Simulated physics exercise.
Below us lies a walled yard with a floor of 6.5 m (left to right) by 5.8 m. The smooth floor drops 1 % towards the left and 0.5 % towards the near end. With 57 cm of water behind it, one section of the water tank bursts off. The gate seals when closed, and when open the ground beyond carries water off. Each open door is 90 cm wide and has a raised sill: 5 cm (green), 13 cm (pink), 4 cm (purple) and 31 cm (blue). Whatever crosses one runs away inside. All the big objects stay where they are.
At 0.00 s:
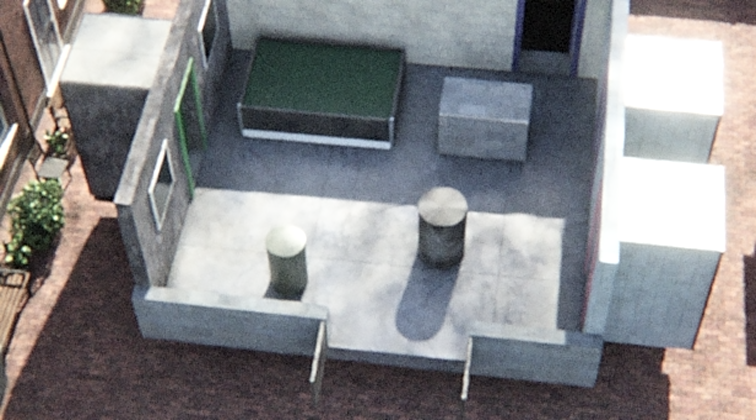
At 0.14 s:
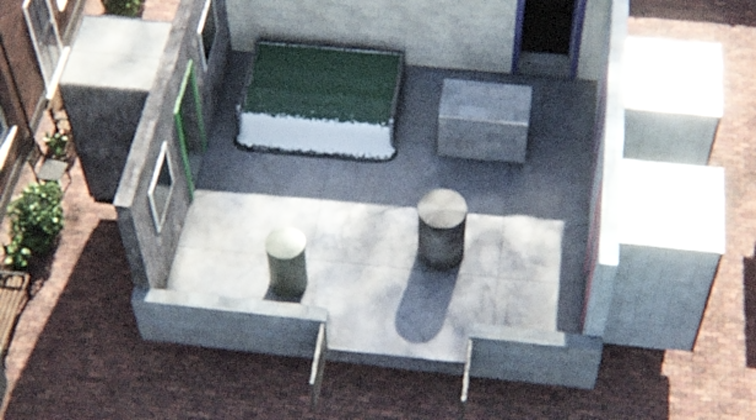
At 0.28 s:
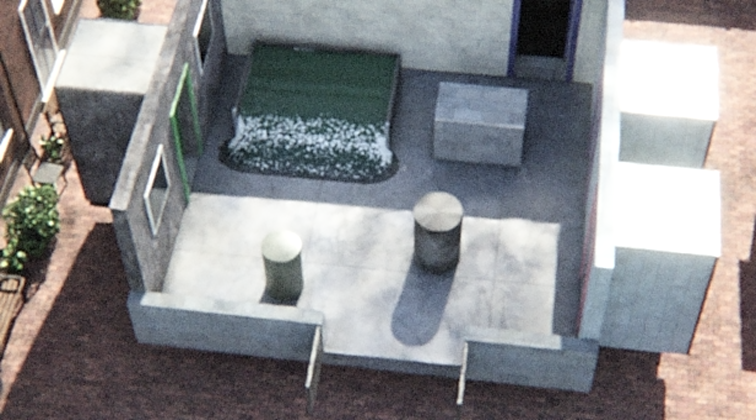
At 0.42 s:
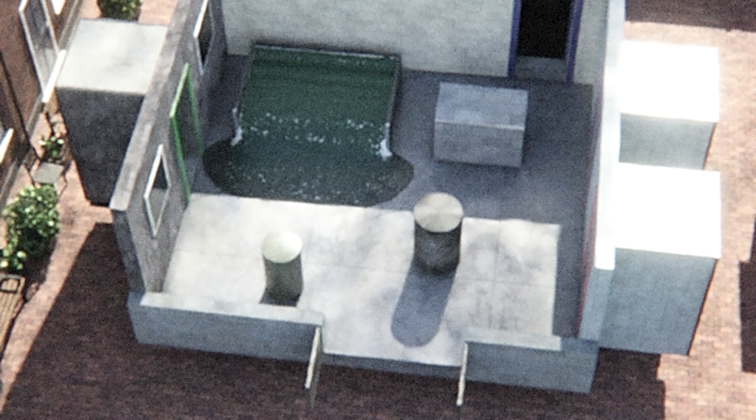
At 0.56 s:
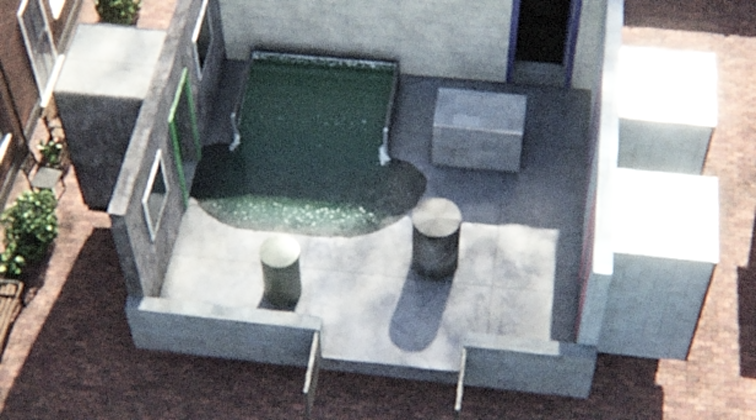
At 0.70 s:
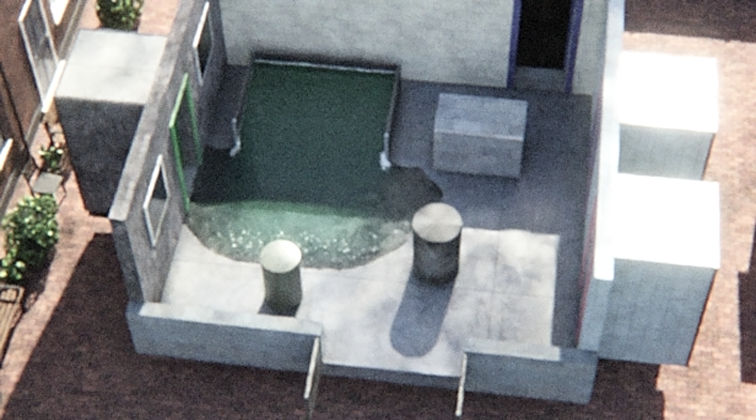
Dark green water bursts from the front of a low tank at the back left of a grey walled yard, seen from high above. Two pale round pillars stand on the sunlit floor, with a grey block behind, a green-framed door at left and brick paving outside. The water pours out in white froth, then fans toward the near pillars as the camera drifts very slightly.
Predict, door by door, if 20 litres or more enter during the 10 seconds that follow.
The water let in: At the green door it passes the limit; at the pink door it stays under the limit; at the purple door it keeps below the limit; at the blue door it keeps below the limit.
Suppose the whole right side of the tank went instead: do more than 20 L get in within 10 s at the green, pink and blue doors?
Then: Green not over, pink under, blue below.
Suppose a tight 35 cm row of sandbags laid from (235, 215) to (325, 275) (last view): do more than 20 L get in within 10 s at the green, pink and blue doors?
Then: Green past it, pink under, blue below.
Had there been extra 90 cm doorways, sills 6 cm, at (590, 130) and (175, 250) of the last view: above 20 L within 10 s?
In that order: Not over, above.
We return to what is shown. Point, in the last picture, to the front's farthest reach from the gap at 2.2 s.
At about (444, 361).
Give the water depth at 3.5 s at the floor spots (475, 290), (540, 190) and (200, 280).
Roughly 0, 0 and 23 cm, in turn.
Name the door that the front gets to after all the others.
The blue one.
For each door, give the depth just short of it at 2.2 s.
In cm: Green 8, pink 0, purple 0, blue 0.
After 1.4 s water covers 45 % of the floor and is deepest (36 cm) near (283, 276); green door 10 cm at the sill, 6 L in, pink door not reached, purple door not reached, blue door not reached.
After 2.2 s water covers 50 % of the floor and is deepest (46 cm) near (154, 331); green door 8 cm at the sill, 24 L in, pink door not reached, purple door not reached, blue door not reached.
After 3.5 s water covers 50 % of the floor and is deepest (26 cm) near (250, 273); green door 7 cm at the sill, 37 L in, pink door not reached, purple door not reached, blue door not reached.
After 6.0 s water covers 70 % of the floor and is deepest (16 cm) near (552, 372); green door 10 cm at the sill, 67 L in, pink door 12 cm at the sill, 1 L in, purple door not reached, blue door not reached.
After 10.0 s water covers 95 % of the floor and is deepest (8 cm) near (212, 122); green door 6 cm at the sill, 95 L in, pink door 3 cm at the sill, 1 L in, purple door 5 cm at the sill, 0 L in, blue door 5 cm at the sill, 0 L in.
